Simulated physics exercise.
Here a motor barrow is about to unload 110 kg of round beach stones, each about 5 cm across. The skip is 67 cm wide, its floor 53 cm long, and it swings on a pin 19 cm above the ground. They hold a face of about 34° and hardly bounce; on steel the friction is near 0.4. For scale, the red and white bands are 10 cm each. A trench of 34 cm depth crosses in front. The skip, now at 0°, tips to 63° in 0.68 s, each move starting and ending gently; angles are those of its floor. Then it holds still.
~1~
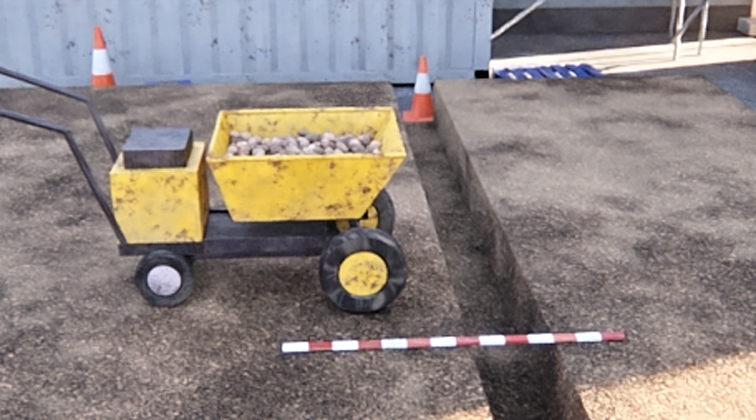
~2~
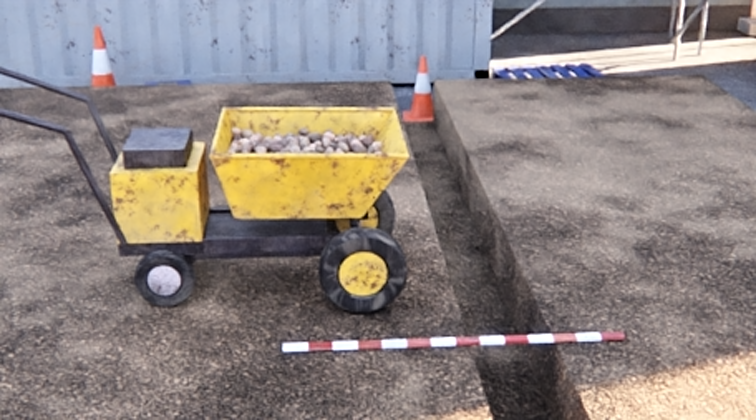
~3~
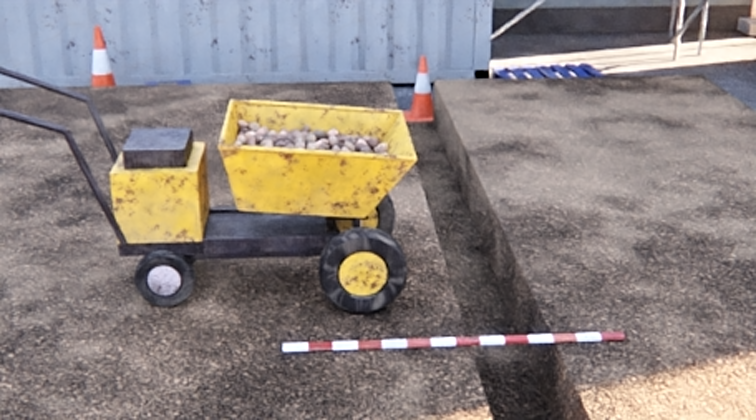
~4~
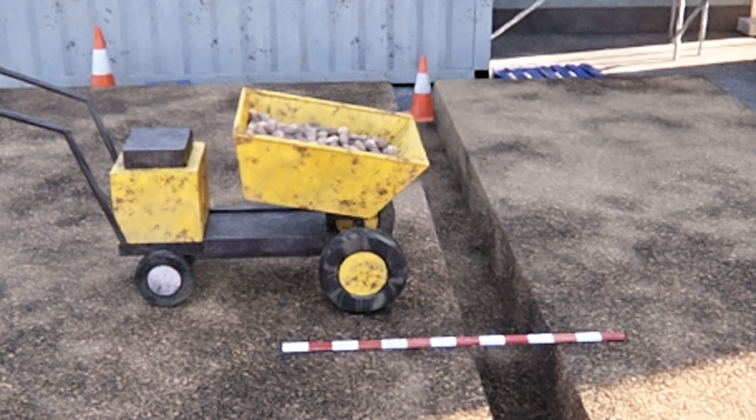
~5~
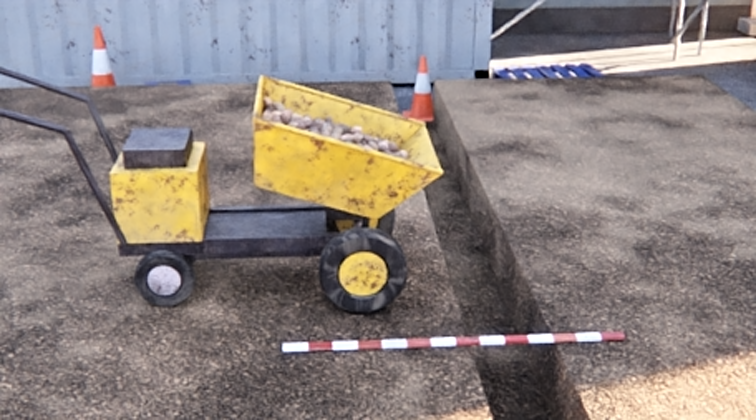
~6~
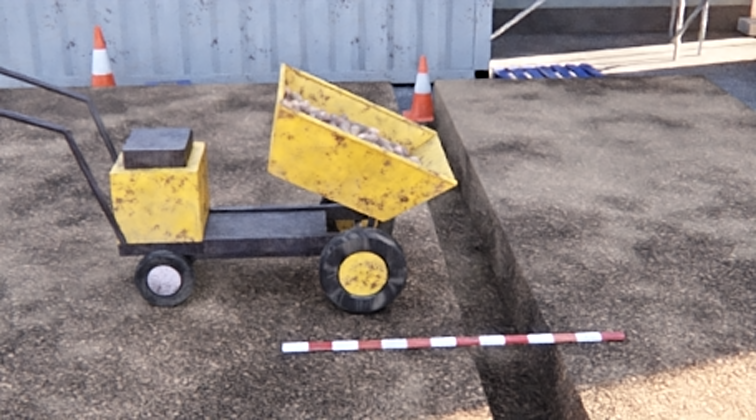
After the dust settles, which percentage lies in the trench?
Close to 41 in a hundred.
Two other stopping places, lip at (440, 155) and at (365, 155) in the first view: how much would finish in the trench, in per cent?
First some 20, then 70 per cent.
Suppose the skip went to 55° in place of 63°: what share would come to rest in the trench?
Then about 25 per cent.
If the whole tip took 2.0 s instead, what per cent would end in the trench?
It would be near 60 per cent.
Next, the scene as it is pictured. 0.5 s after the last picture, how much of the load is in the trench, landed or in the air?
Some 10 per cent.
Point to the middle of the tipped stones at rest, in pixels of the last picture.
Around (518, 294).
Then, 0.2 s after the last picture the floor is at 53°, 100 % in the skip; the foremost stones are at (456, 203).
Then, 0.5 s after the last picture the floor is at 63°, 87 % in the skip, 10 % in the trench, 3 % past the trench; the foremost stones are at (537, 249).
Then, 0.8 s after the last picture the floor is at 63°, 44 % in the skip, 19 % in the trench, 37 % past the trench; the foremost stones are at (667, 270).
Then, 2.8 s after the last picture the floor is at 63°, 20 % in the skip, 41 % in the trench, 38 % past the trench; the foremost stones are past the picture's edge.
